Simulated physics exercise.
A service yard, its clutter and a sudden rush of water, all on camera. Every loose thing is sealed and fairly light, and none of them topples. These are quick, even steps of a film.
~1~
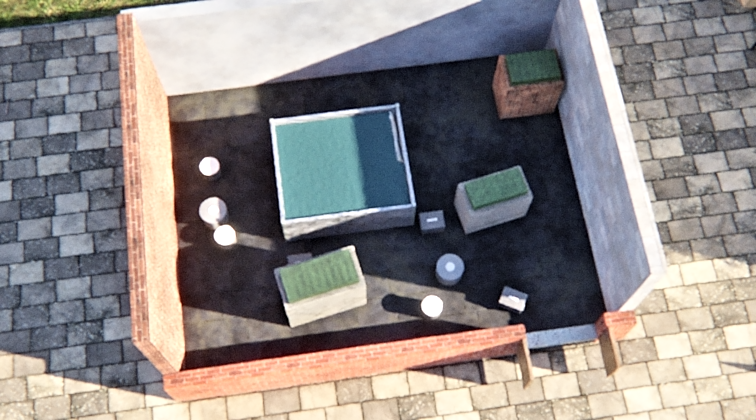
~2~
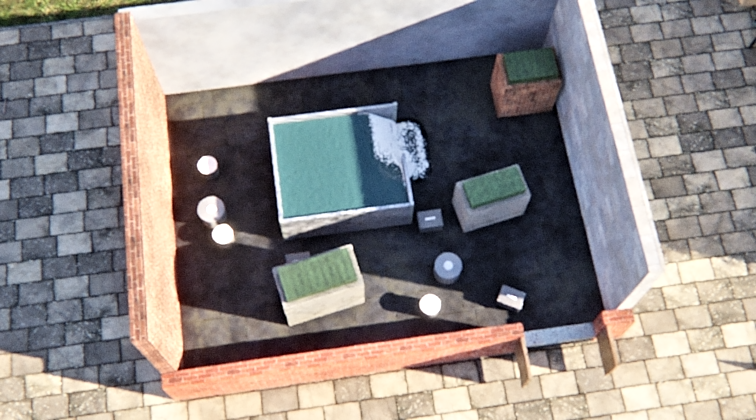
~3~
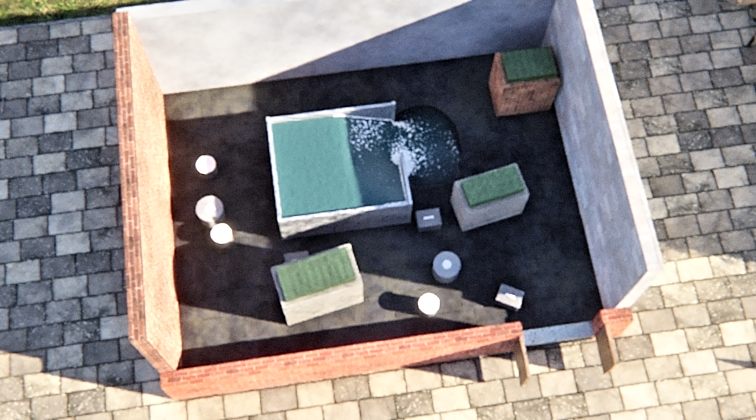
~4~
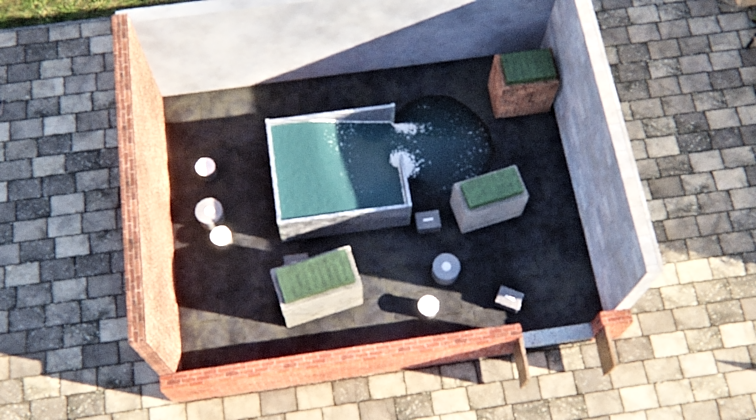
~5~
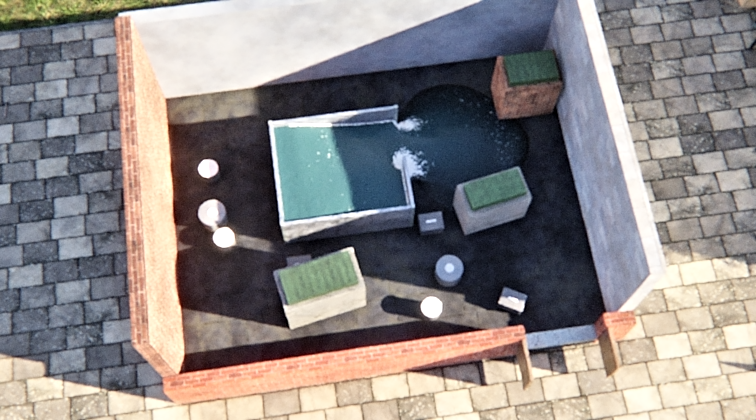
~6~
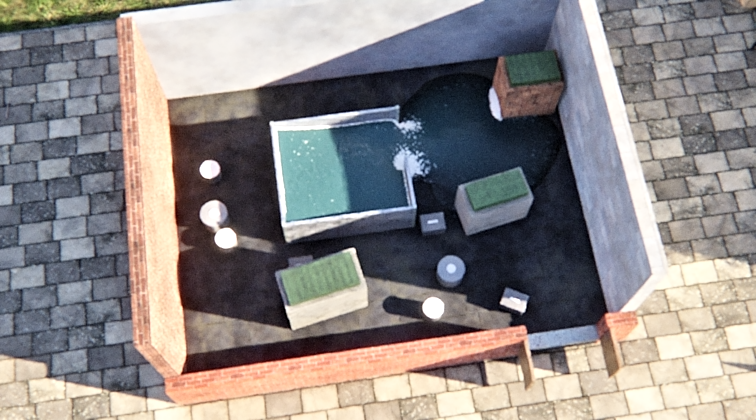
Water bursts through the right side of a raised rectangular pool in a walled yard, splashing white onto the dark ground. It spreads into a widening dark puddle, reaching the brick block with a green top in the upper right corner, while the scattered blocks and small round objects stay still.
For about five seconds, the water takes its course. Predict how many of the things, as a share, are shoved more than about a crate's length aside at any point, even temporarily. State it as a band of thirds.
It falls in the band below one third.
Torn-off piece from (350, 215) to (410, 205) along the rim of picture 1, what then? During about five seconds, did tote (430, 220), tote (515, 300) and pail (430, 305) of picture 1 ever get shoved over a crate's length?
First below the mark, then over the mark, then over the mark.
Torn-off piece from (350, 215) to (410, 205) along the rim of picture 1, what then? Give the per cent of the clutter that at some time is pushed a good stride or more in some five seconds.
Result: Close to 80 %.
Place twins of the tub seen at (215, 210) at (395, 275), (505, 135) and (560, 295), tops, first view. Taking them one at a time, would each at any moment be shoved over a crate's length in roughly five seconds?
Per listing: Largely stays, cleared out, cleared out.
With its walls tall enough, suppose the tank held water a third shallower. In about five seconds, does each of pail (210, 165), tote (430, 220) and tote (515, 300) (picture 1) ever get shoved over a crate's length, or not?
First one missed the mark, second one missed the mark, third one cleared the mark.
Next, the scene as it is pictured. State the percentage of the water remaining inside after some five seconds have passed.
90 %.
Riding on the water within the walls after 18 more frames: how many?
I get 0.
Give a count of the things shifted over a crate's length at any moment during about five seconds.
Count: 1.
A moment on, 0 of 8 are well off their spots; 0 afloat.
Next, 0 of 8 are well off their spots; 0 afloat.
Later, 1 of 8 are well off their spots; 0 afloat.
In the end, 1 of 8 are well off their spots, and 1 have been at some point; 0 afloat.
